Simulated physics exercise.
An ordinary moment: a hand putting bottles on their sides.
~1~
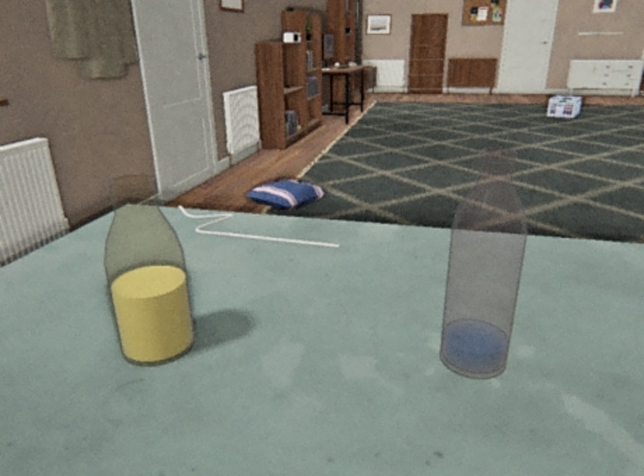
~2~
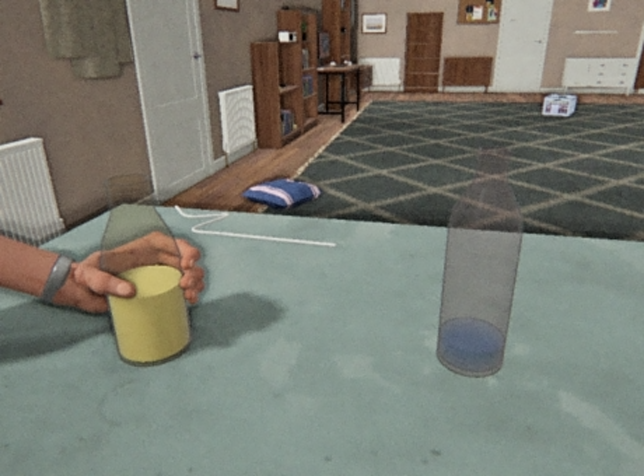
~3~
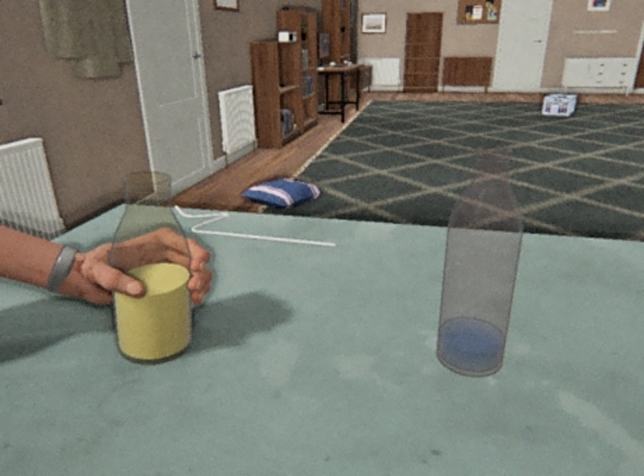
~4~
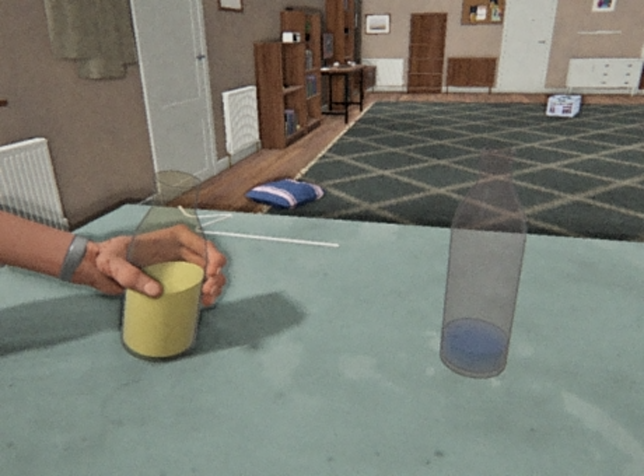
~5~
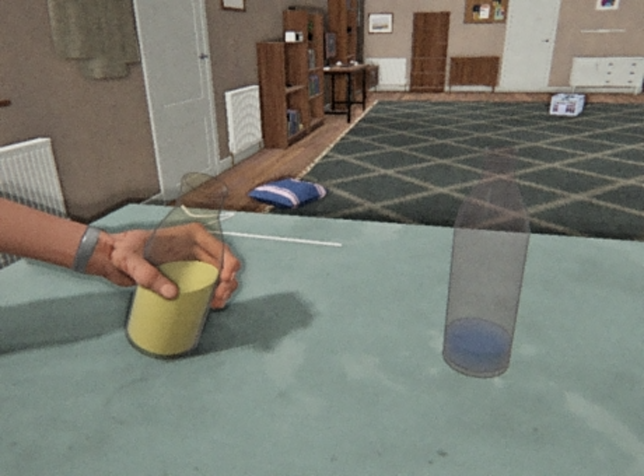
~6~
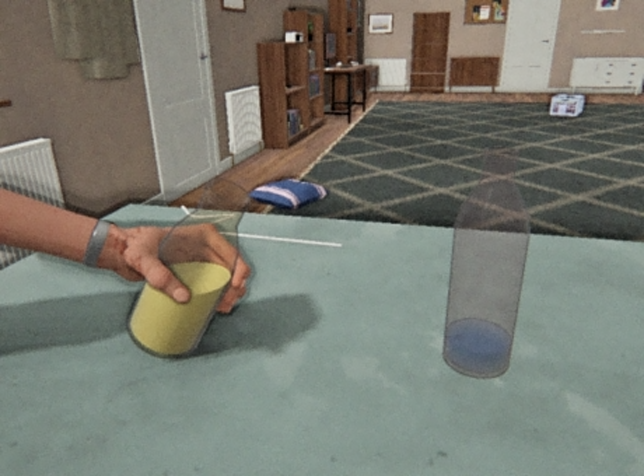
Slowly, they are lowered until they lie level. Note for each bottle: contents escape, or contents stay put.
Left - contents escape; right - contents stay put.
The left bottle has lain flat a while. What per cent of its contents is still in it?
Kept: Around 40 per cent.
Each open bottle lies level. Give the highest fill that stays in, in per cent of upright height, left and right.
About 16 % and 22 %.
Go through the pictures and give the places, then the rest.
In the first frame, both stand upright; left bottle (146, 265) about a third full, open; right bottle (485, 262) nearly empty, open.
In the second frame, a hand takes the left bottle; left bottle about a third full, surface at (145, 282); right bottle nearly empty, surface at (472, 335).
In the third frame, the left bottle tips; left bottle (152, 263) about a third full; right bottle (481, 260) nearly empty.
In the fourth frame, the left bottle tips; left bottle about a third full, surface at (166, 278); right bottle nearly empty, surface at (475, 336).
In the fifth frame, the left bottle tips; left bottle (184, 262) tipped 25°; right bottle (487, 260) nearly empty.
In the sixth frame, the left bottle tips; left bottle (195, 265) tipped 30°, open; right bottle nearly empty, surface at (478, 336), open.
Shortly, the left bottle is nearly down; left bottle, no leak.
Then, the left bottle lies flat; left bottle, it leaks.
At the finish, both lie flat; left bottle, it leaks; right bottle, no leak.
